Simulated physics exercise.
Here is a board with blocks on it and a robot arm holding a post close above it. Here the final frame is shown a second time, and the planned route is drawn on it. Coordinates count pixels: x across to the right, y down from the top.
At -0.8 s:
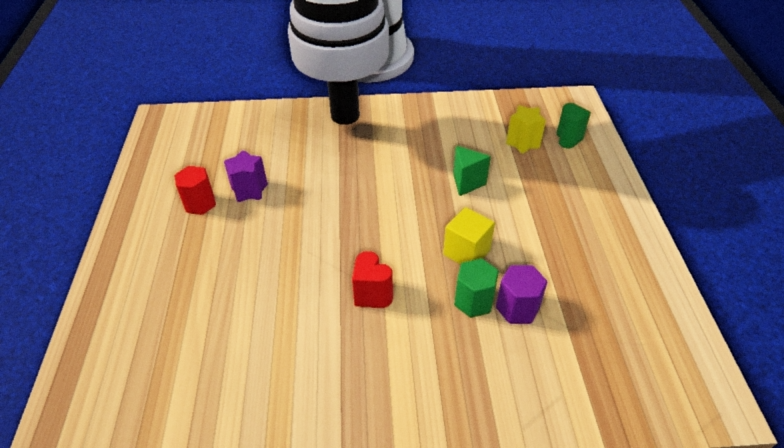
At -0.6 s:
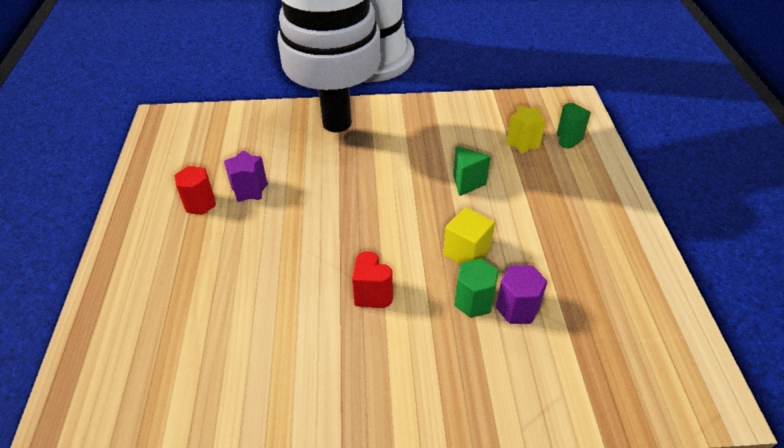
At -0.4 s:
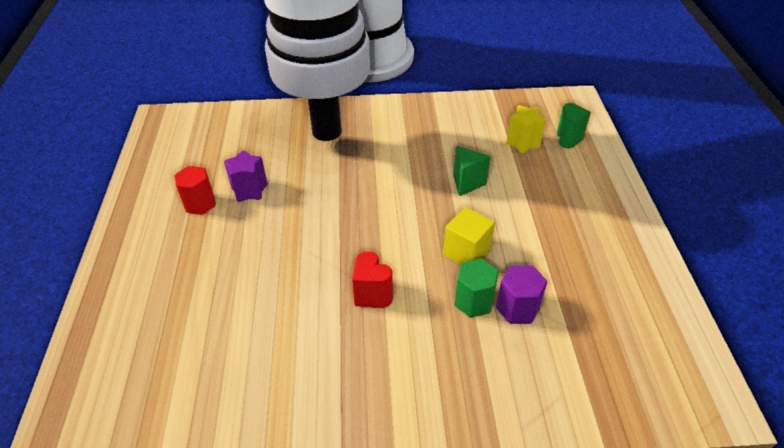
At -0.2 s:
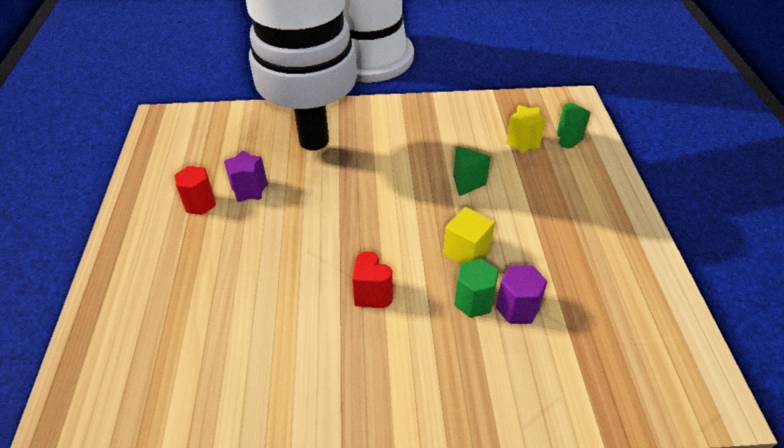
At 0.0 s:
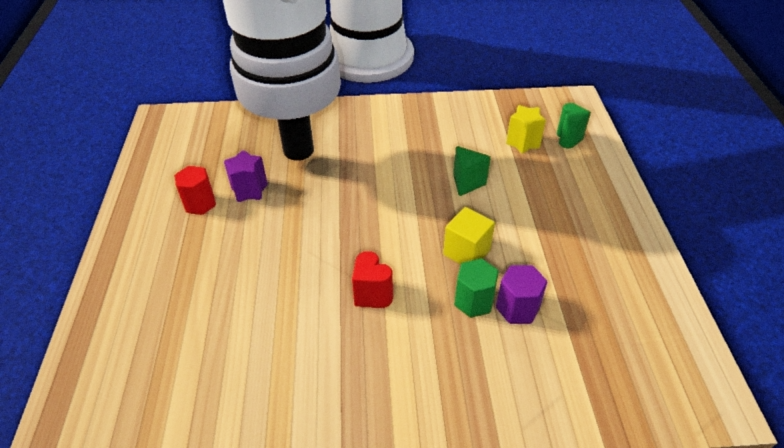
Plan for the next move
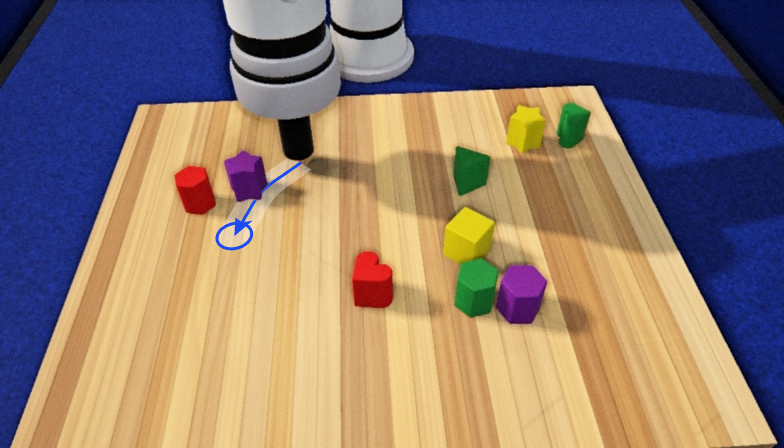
The robot arm moved its black post slowly left and a little toward the viewer above the wooden board, nearing the purple star, while the red, purple, yellow and green blocks all stayed still.
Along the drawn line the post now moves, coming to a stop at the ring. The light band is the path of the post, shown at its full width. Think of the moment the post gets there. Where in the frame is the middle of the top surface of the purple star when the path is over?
The answer is (205, 188).
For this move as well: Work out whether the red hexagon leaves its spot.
That block will leave its spot.
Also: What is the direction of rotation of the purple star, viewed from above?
It swings round clockwise.
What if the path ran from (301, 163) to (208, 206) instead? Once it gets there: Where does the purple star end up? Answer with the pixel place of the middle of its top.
Just about (175, 196).
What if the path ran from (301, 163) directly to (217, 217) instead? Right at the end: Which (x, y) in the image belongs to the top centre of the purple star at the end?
The point I'd pick in the picture is (174, 192).
Drawn move, from (301, 163) through (273, 182) and (251, 207) to (234, 236).
What follows on the original path. One third of the way, post at (270, 171); purple star at (232, 166).
Two thirds of the way, post at (248, 195); red hexagon at (177, 176), turned 25° clockwise; purple star at (211, 181), turned 55° clockwise.
At the end, post at (231, 224); red hexagon at (175, 176), turned 25° clockwise; purple star at (205, 188), turned 90° clockwise.
